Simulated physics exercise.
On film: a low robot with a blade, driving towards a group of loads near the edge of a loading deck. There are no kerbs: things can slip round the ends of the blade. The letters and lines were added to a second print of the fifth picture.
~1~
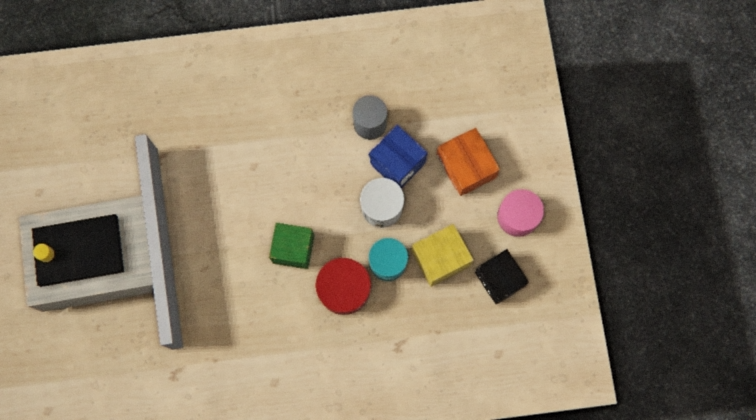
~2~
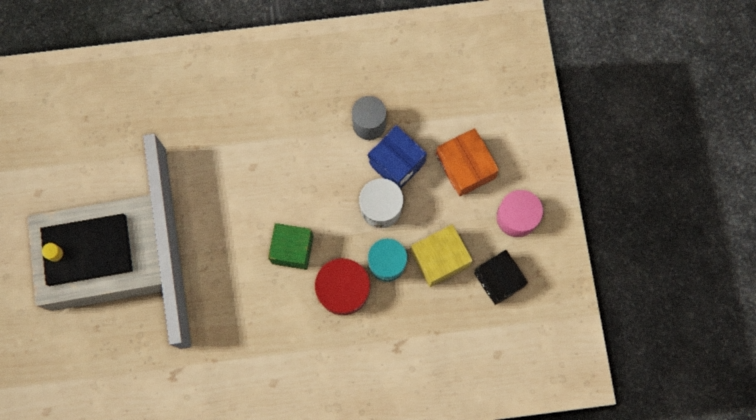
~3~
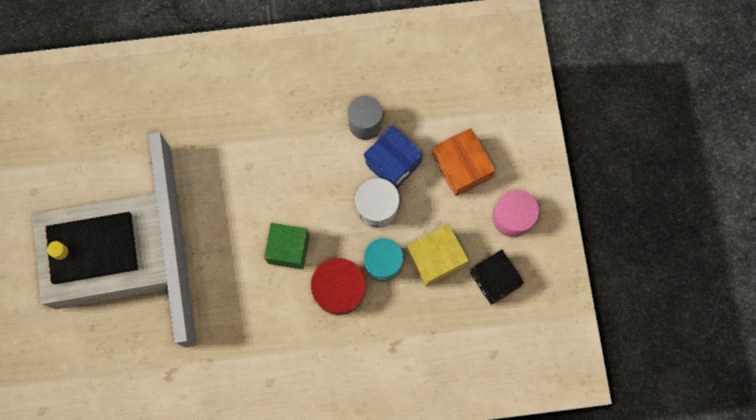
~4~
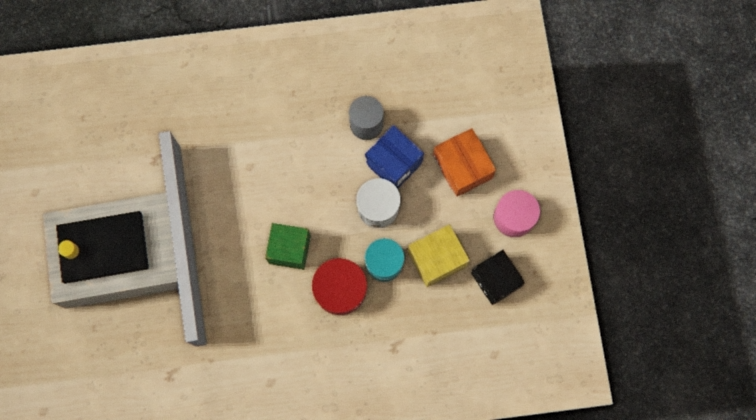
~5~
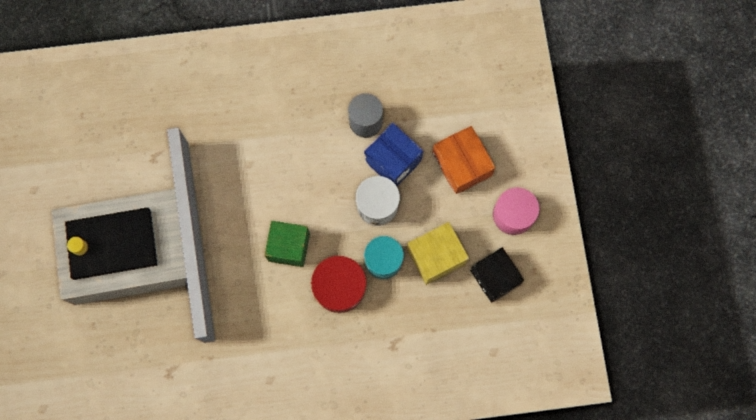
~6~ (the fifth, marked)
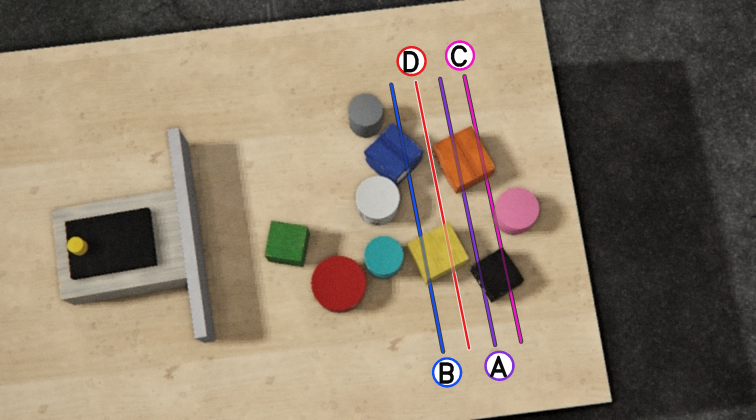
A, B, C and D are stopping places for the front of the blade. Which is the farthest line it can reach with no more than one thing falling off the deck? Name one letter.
At C, and not beyond.
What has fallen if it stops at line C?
The pink canister goes over.
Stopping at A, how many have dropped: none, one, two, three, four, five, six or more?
The count is none.
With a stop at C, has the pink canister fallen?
By then, yes.
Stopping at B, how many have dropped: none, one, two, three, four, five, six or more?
The count is none.
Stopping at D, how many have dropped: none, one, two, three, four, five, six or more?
The count is none.
On the marked copy, A at (467, 208); B at (416, 214); C at (492, 205); D at (442, 211).
Taking C. A third of the way, robot (230, 228); red pail (344, 284); green crate (327, 236).
Two thirds of the way, robot (341, 215); pink canister (546, 204); yellow crate (508, 236).
When it is over, robot (425, 205); pink canister over the edge; yellow crate (571, 223); one fallen.
As for the rest, A is within the limit but short; B is within the limit but short; D is within the limit but short.
